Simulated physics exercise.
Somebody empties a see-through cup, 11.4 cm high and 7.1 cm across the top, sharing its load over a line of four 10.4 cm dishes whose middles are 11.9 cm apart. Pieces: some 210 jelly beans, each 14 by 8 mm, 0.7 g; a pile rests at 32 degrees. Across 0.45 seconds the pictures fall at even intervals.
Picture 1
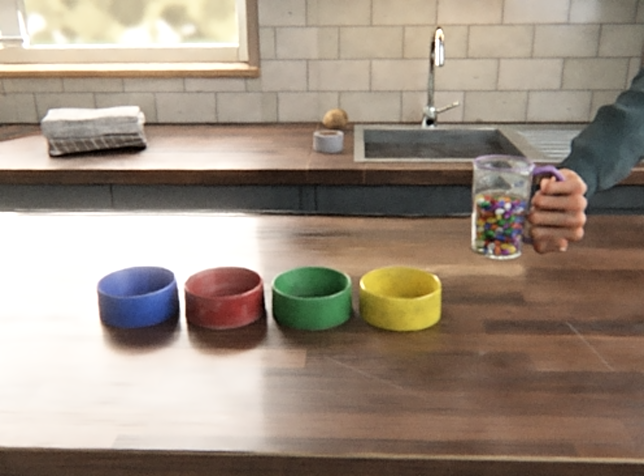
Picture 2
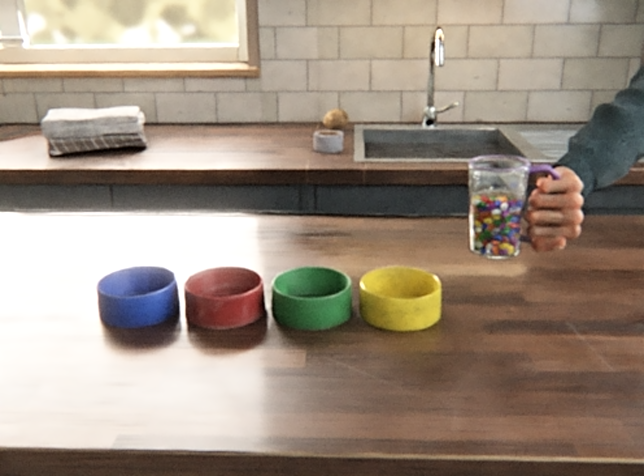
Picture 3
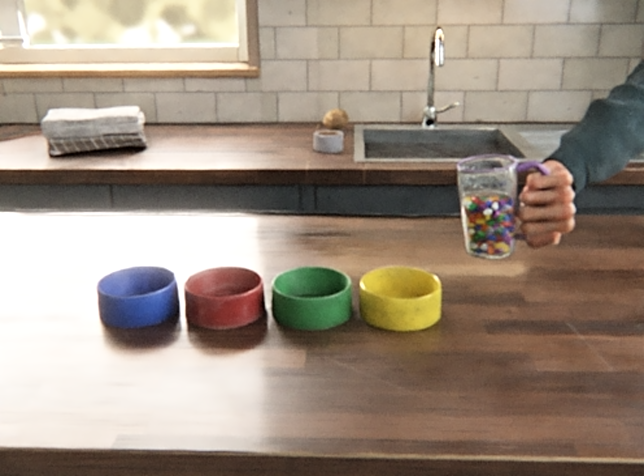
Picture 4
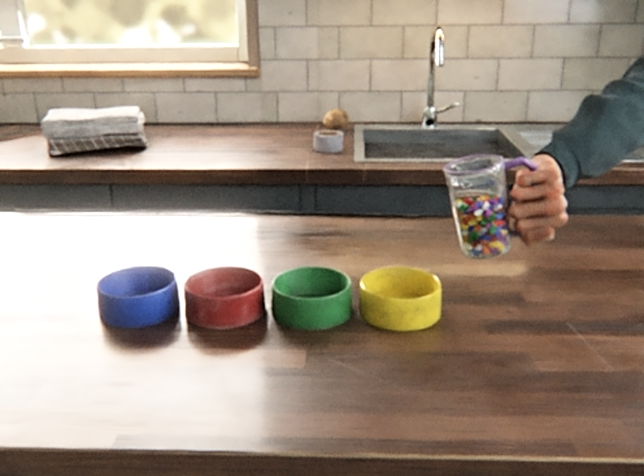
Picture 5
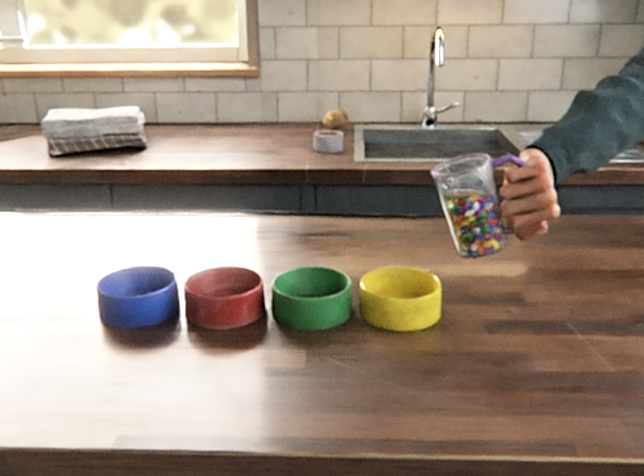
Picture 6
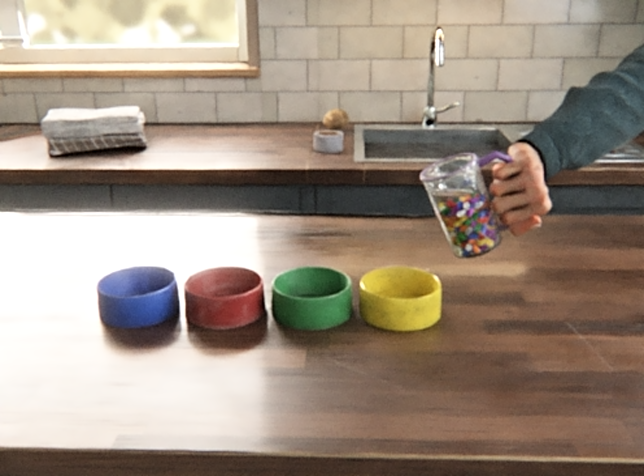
At the start, a hand at the right holds a clear cup of colourful pieces upright above a wooden counter, where blue, red, green and yellow dishes sit in a row. The hand then moves the cup a short way left, steadily tilting it leftward, while the dishes stay still.
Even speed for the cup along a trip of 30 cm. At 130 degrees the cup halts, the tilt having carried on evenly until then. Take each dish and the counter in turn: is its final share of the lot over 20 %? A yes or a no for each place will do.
Red - yes; blue - no; green - no; yellow - no; counter - no.
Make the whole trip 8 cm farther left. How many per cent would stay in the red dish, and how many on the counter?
Then the red dish would get 50 and the counter 30.
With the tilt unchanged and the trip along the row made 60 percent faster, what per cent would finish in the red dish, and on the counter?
Red 100, counter 0.
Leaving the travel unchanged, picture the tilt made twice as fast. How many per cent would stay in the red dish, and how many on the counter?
Shares: Red dish 0, counter 10.
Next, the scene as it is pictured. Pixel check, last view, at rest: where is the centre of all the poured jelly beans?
After settling, the middle sits near (226, 299).
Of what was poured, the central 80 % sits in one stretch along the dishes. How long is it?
I'd put it near 8 cm.
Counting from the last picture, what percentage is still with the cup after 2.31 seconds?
Close to 0 per cent of the load, I'd guess.
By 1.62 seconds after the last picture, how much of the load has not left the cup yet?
My estimate is about 80 per cent.
Then, 0.97 s after the last picture, tilt 78 degrees; cup holds 100 %.
Then, 1.62 s after the last picture, tilt 115 degrees; cup holds 80 %, red 5 %, green 5 %.
Then, 2.31 s after the last picture, tilt 130 degrees; cup holds 0 %, red 90 %.
In the end, red 90 %, blue 0 %, green 0 %, yellow 0 %, counter 10 %.
